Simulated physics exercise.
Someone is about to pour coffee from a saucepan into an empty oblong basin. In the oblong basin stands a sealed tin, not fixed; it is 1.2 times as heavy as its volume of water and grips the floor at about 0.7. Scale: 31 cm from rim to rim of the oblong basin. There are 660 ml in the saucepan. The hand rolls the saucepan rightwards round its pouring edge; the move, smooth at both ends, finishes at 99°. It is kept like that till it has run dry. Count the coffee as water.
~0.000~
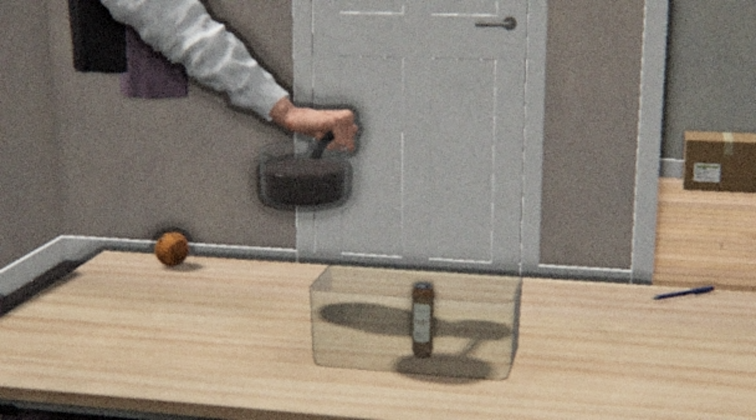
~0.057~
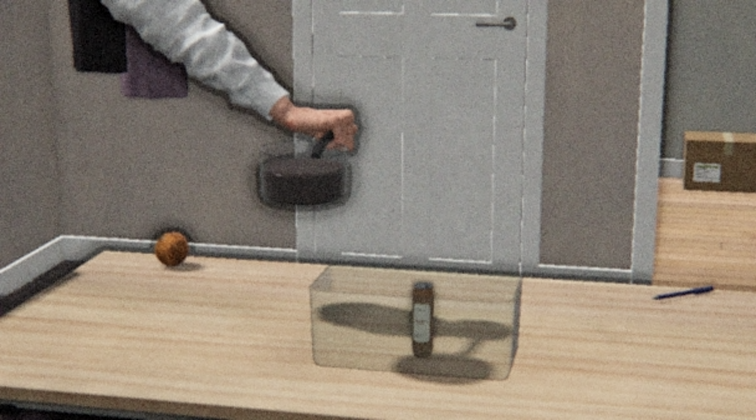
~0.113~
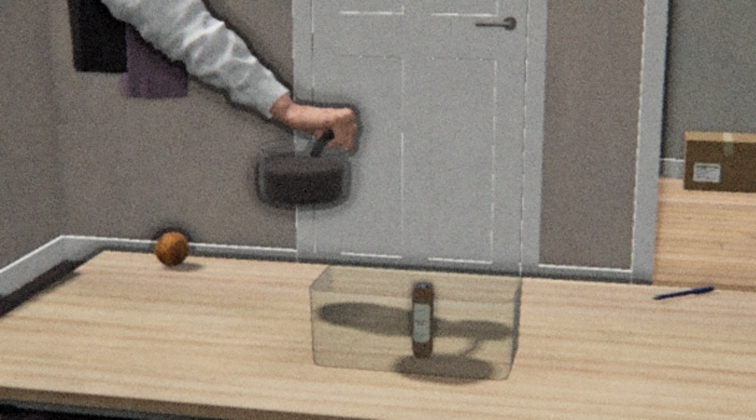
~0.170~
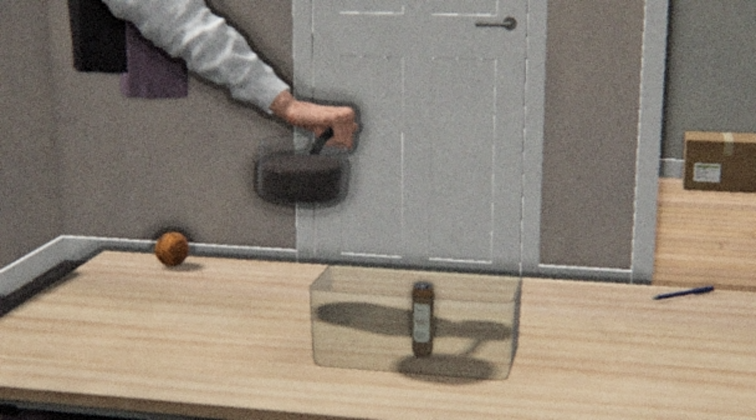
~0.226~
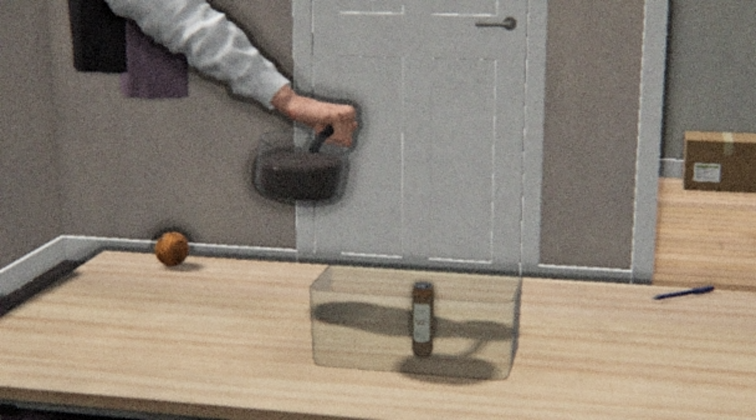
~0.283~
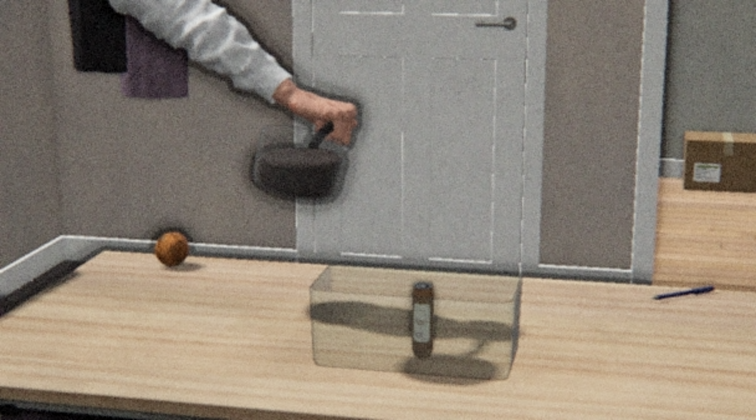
A hand holding a dark saucepan above a clear oblong basin on a wooden table, slowly tilting the pan slightly rightwards.
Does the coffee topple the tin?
The tin keeps standing.
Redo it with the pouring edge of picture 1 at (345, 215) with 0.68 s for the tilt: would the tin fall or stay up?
Then it topples.
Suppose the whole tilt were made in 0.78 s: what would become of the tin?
The tin stays up.
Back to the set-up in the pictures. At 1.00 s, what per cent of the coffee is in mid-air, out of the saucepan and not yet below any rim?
Some 34 per cent.
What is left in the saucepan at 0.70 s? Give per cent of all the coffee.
Near 76 in a hundred.
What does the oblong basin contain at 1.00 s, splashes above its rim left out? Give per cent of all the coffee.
About 46 per cent.
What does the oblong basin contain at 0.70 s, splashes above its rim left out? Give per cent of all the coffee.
Near 0 in a hundred.
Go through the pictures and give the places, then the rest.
The first frame shows tilt 0°; pouring edge (347, 152); surface from (266, 165) to (346, 169); the oblong basin's rim runs from (320, 277) to (518, 290); the tin's top is at (423, 288).
The second frame shows tilt 1°; pouring edge (347, 152); surface from (265, 165) to (346, 168).
The third frame shows tilt 2°; pouring edge (347, 152); surface from (265, 164) to (345, 167).
The fourth frame shows tilt 5°; pouring edge (346, 152); surface from (264, 163) to (344, 164).
The fifth frame shows tilt 9°; pouring edge (346, 152); surface from (263, 159) to (344, 162).
The sixth frame shows tilt 14°; pouring edge (346, 152); surface from (261, 155) to (343, 159).
Then, 0.70 s in, the tilt is 64° and 76 per cent is still to pour; the tin stands where it began.
Then, 1.00 s in, the tilt is 94° and 19 per cent is still to pour; the tin stands where it began.
Then, 1.32 s in, the tilt is 99° and 2 per cent is still to pour; the tin stands where it began.
Then, 1.67 s in, the tilt is 99° and 0 per cent is still to pour; the tin stands where it began.
Finally, the tin stands where it began.
